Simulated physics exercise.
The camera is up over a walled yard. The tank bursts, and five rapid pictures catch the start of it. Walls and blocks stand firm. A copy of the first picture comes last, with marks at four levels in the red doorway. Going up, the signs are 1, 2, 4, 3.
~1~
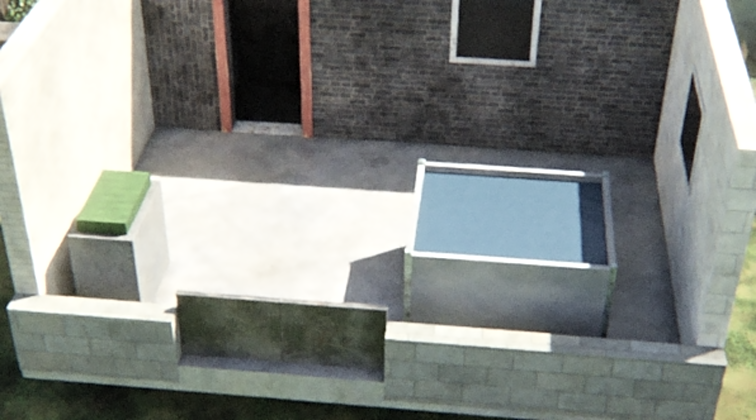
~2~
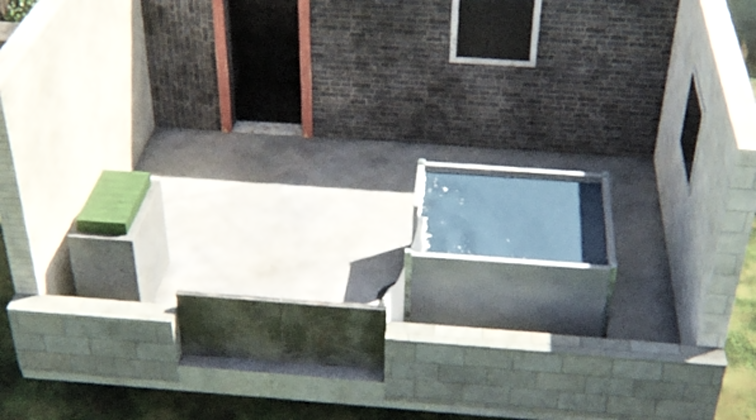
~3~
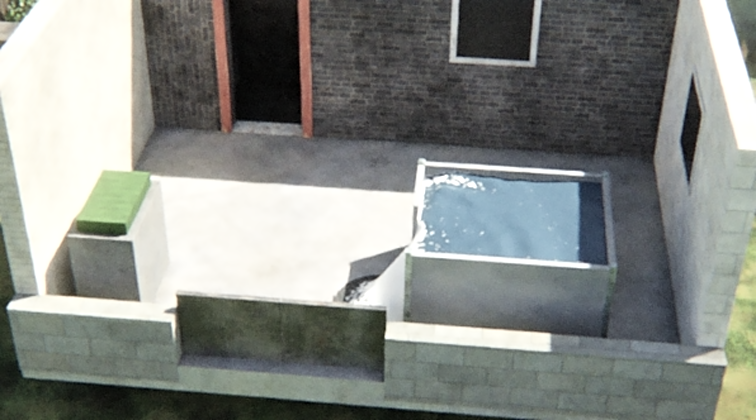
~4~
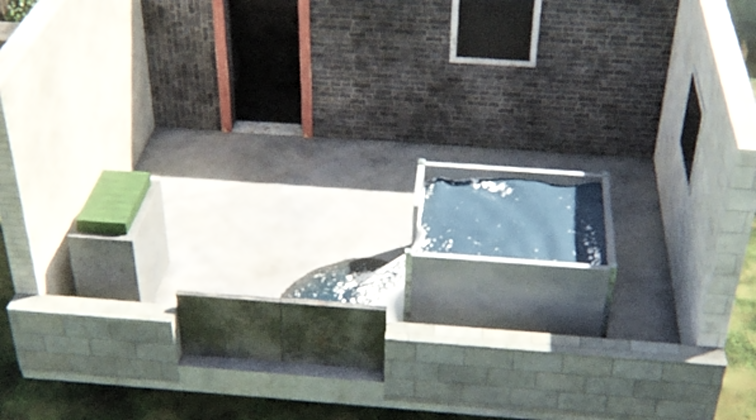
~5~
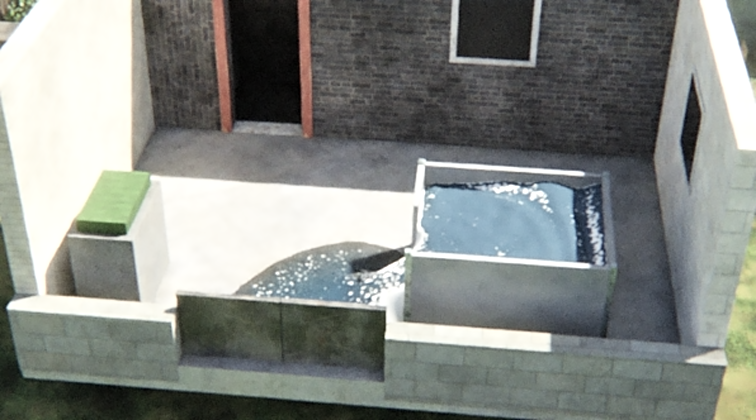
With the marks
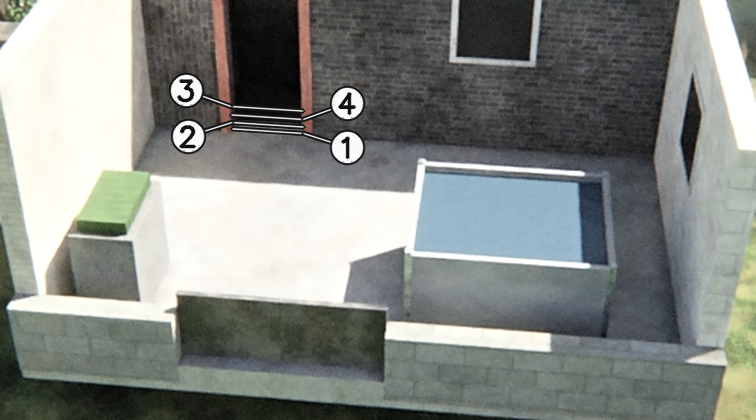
We see a walled yard with a red doorway, a shut gate and a tank of still water; the tank's surface begins to ripple, and water pours from its left side, spreading leftward across the ground behind the gate.
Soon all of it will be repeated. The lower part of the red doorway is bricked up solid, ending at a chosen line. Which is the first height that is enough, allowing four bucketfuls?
That is line 4.
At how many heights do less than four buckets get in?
Two of the four.
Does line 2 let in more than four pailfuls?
Yes, that goes wrong.
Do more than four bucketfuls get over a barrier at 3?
No.
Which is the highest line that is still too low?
That is line 2.
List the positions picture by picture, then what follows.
Water in the tank at rest, its middle at (511, 219); foot of the red doorway at (268, 134); shut gate at (282, 309).
Water covers 1 % of the ground and shows as far out as (396, 286).
Water covers 3 % of the ground and shows as far out as (348, 290).
Water covers 7 % of the ground and shows as far out as (289, 296).
Water covers 12 % of the ground and shows as far out as (248, 292).
On the marked copy, 1 at (267, 131); 2 at (267, 124); 3 at (266, 108); 4 at (267, 117); from the bottom up 1, 2, 4, 3.
If 1 is chosen, dozens of bucketfuls pour in.
If 2 is chosen, about 12 bucketfuls get in.
If 3 is chosen, a splash gets over, under a bucket.
If 4 is chosen, a bucket or two gets in.
